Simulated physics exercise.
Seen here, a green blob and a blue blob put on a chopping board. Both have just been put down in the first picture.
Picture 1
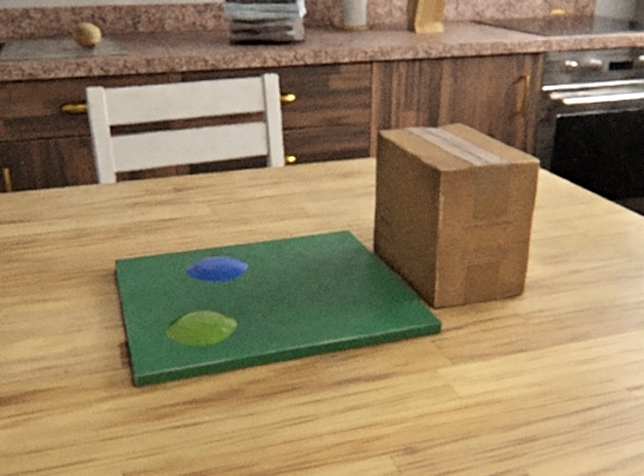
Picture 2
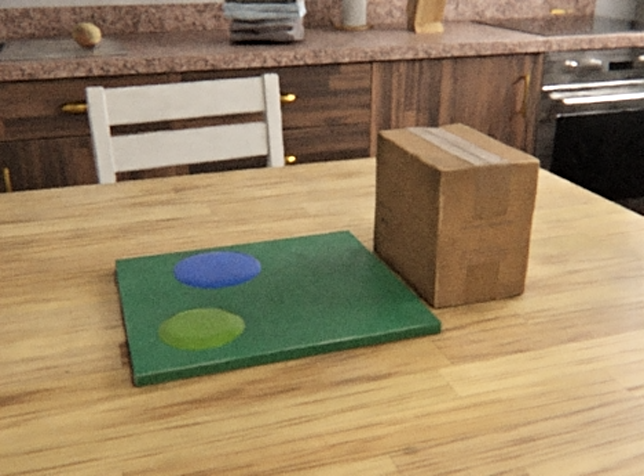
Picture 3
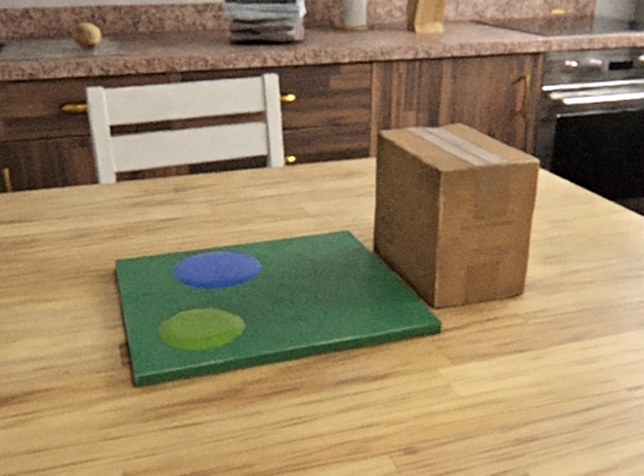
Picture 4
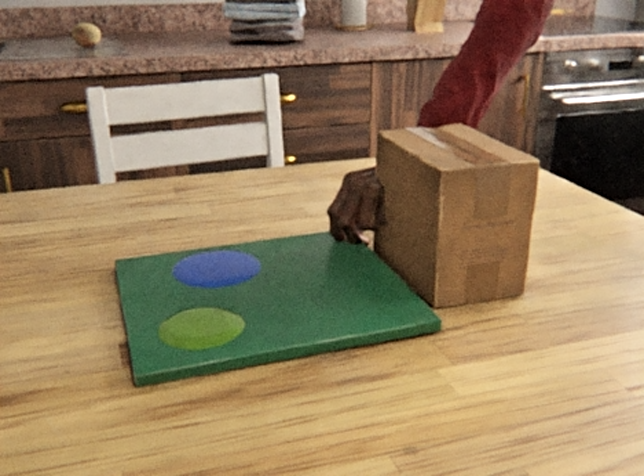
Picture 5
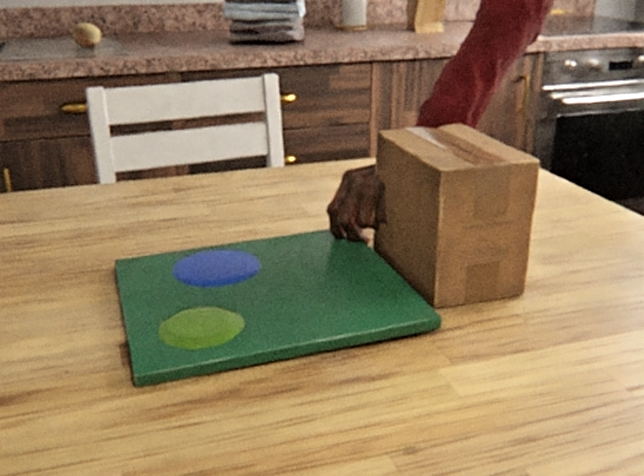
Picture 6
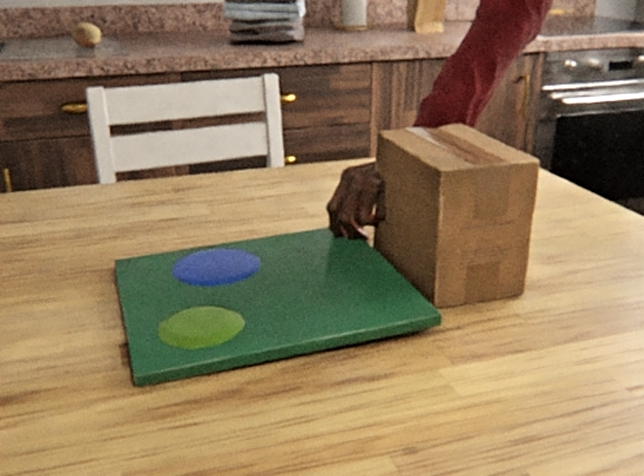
Blue and green blobs spread out into flat rounds on a green board beside a cardboard box, then a hand reached in from behind the box, took the board's far end and raised it very slightly.
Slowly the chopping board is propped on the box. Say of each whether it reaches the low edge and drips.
The green blob drips off the end and the blue blob drips off the end.
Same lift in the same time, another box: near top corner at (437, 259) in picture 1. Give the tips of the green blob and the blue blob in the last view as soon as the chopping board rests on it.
The first near (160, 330), the second near (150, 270).
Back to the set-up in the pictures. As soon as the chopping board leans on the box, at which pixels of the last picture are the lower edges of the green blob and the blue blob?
The first near (121, 340), the second near (112, 283).
Soon after, slope about 35°; the green blob is dripping off the low end; the blue blob is dripping off the low end.
Later, the green blob is dripping off the low end; the blue blob is dripping off the low end.
In the end, slope about 35°; the green blob is dripping off the low end; the blue blob is dripping off the low end.
